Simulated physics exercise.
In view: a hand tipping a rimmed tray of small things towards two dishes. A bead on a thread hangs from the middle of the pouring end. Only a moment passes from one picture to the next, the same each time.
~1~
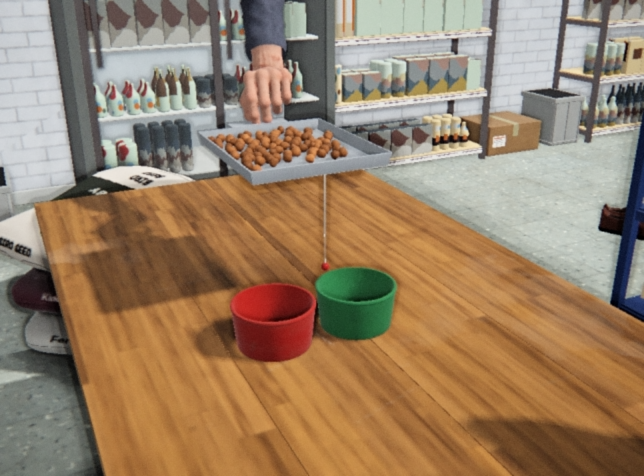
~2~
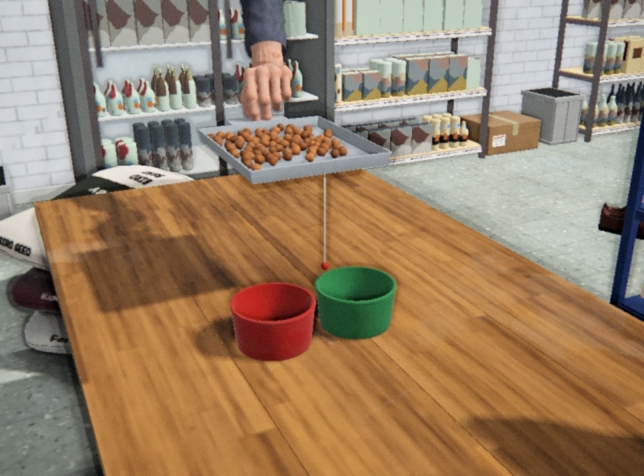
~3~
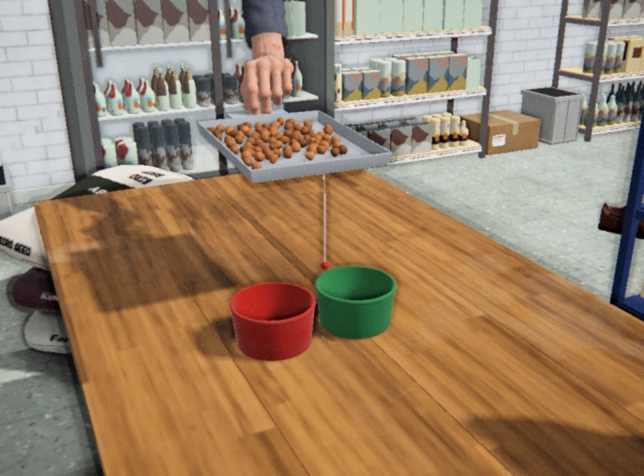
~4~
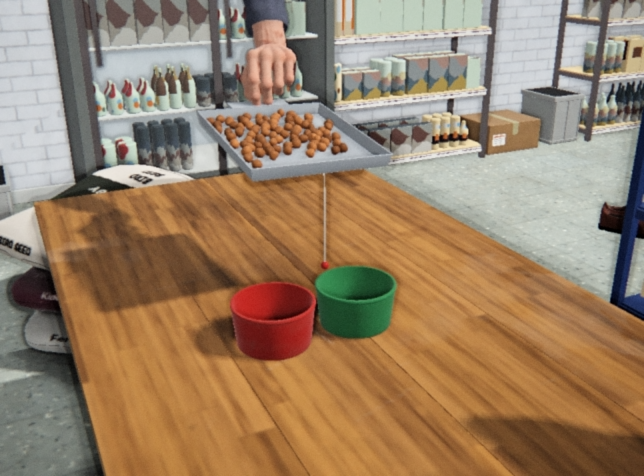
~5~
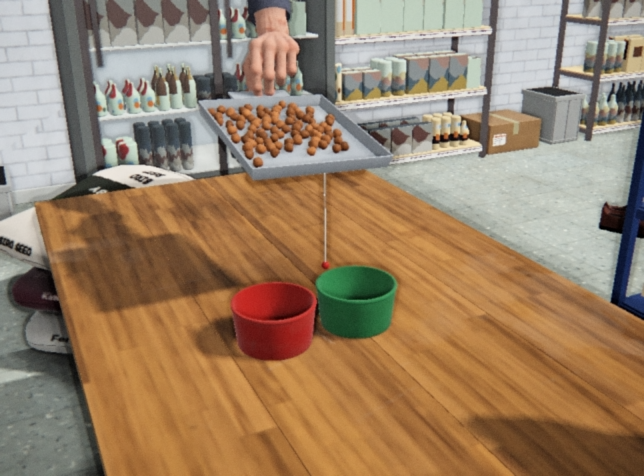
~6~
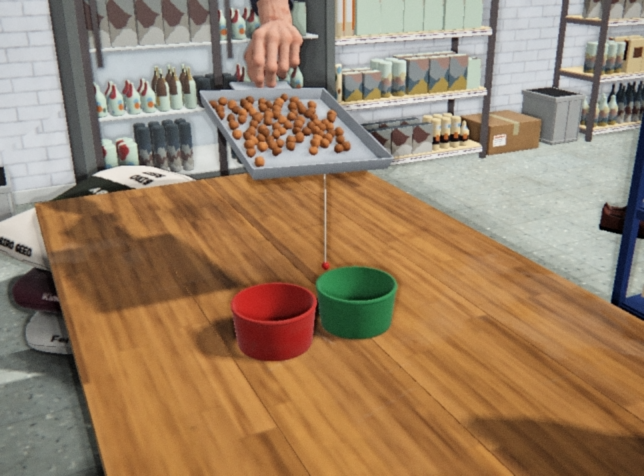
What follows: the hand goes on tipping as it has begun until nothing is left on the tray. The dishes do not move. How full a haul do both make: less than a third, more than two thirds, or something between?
They take from one third to two thirds between them.
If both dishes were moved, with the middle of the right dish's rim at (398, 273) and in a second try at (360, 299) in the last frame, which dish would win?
First the right dish, then the dish on the right.
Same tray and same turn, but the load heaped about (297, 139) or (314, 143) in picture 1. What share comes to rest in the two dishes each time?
Near 40 % and 50 %.
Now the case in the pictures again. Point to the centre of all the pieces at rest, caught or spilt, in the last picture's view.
Around (377, 319).
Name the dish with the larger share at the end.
That is the right-hand dish.
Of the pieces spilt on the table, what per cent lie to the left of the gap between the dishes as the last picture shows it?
Near 0 %.
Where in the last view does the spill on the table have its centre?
Around (440, 332).
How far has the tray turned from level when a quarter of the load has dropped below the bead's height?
Near 110 degrees.
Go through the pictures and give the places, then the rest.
In the first frame, corners of the pouring end near (253, 171) and (388, 152), level; middle of the load near (285, 146), hazelnuts; left dish near (290, 337); right dish near (375, 317); bead on its thread near (325, 267).
In the second frame, corners of the pouring end near (253, 170) and (388, 152), level; middle of the load near (285, 144).
In the third frame, corners of the pouring end near (253, 169) and (388, 152), tipped barely, lowest at the right corner; middle of the load near (285, 140).
In the fourth frame, corners of the pouring end near (254, 168) and (389, 153), tipped a little, lowest at the right corner; middle of the load near (285, 135).
In the fifth frame, corners of the pouring end near (255, 167) and (390, 155), tipped a little, lowest at the right corner; middle of the load near (286, 129).
In the sixth frame, corners of the pouring end near (255, 167) and (390, 157), tipped clearly, lowest at the right corner; middle of the load near (288, 126); left dish near (290, 337); right dish near (375, 316).
Shortly afterwards, tray tipped steeply; the whole lot on the tray.
Next, tray tipped past a quarter turn; the bulk on the tray; only a few outside both; a little in the air.
Some moments later, tray tipped past a quarter turn; near half in the right dish; near half outside both; only a few in the air.
In the end, tray tipped past a quarter turn; none at all in the left dish; near half in the right dish; near half outside both; only a few in the air.
